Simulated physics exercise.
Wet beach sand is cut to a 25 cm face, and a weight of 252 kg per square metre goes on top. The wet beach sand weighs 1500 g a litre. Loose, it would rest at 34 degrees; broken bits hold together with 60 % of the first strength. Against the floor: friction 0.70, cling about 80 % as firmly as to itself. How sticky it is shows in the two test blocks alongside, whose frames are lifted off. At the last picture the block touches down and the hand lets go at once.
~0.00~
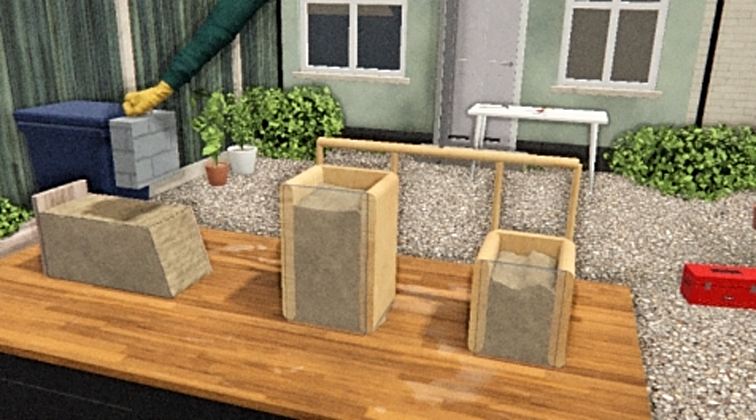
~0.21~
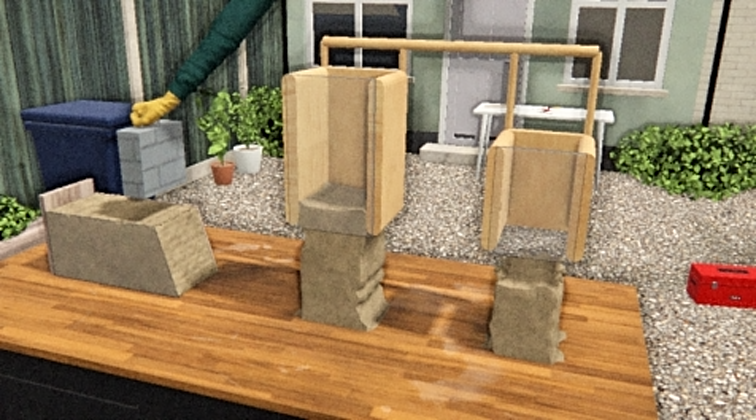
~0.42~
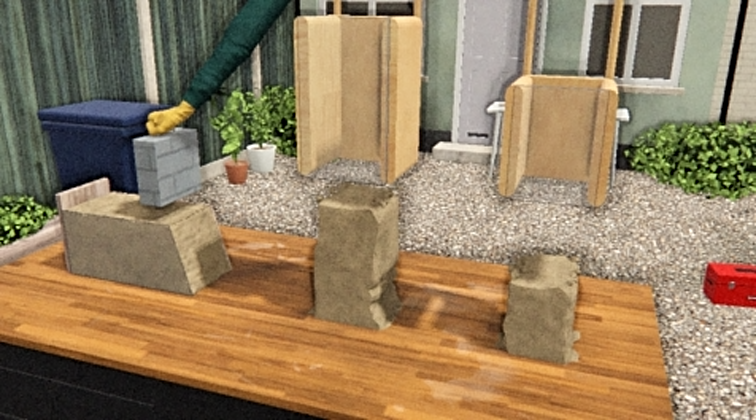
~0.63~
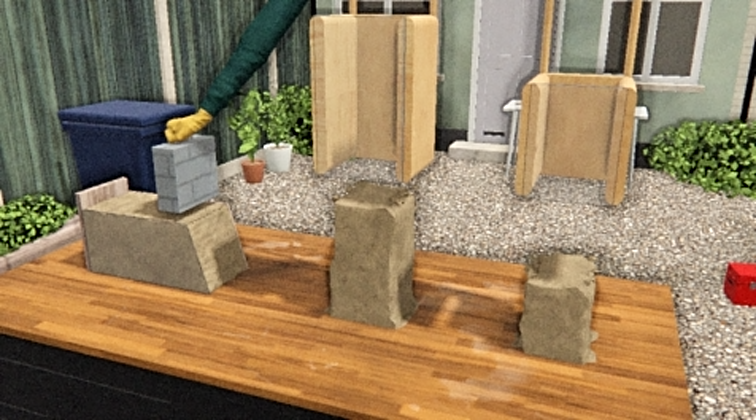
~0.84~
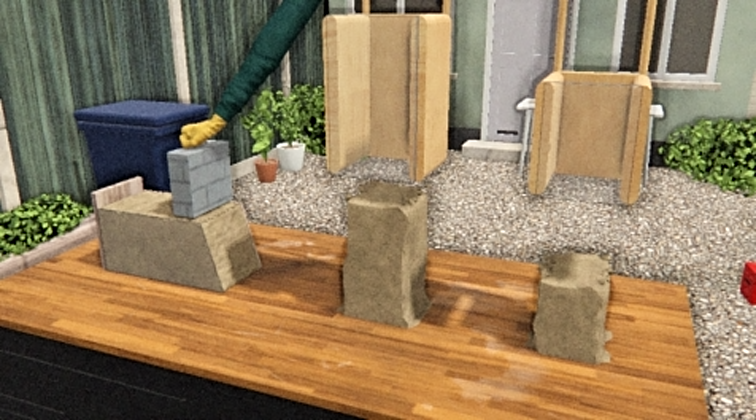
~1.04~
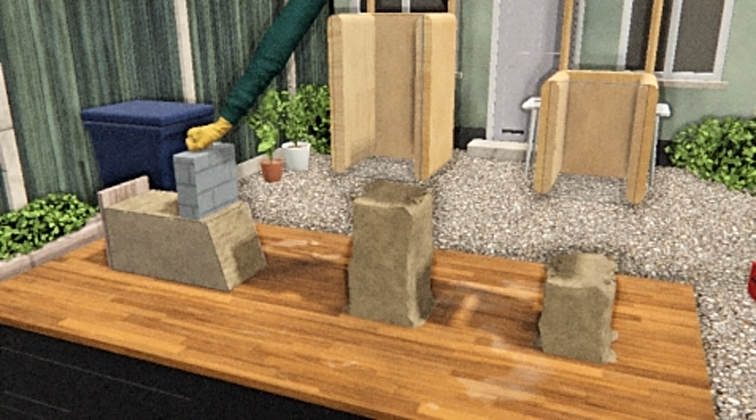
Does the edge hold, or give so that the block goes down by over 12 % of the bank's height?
The bank stands.
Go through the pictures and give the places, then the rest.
The first frame shows crest of the wet beach sand at (65, 216); block heights 40 cm, 24 cm (left to right).
The second frame shows crest of the wet beach sand at (72, 215); block heights 40 cm, 24 cm (left to right).
The third frame shows crest of the wet beach sand at (88, 214); block heights 40 cm, 24 cm (left to right).
The fourth frame shows crest of the wet beach sand at (107, 213); block heights 40 cm, 24 cm (left to right).
The fifth frame shows crest of the wet beach sand at (122, 212); block heights 40 cm, 24 cm (left to right).
The sixth frame shows crest of the wet beach sand at (128, 212); block heights 40 cm, 24 cm (left to right).
After 1.21 s, the block is down by 1 % of the bank's height and stands upright.
After 1.40 s, the block is down by 1 % of the bank's height and stands upright.
After 1.59 s, the block is down by 1 % of the bank's height and stands upright.
After 1.78 s, the block is down by 1 % of the bank's height and stands upright.
After 2.35 s, the block is down by 1 % of the bank's height and stands upright.
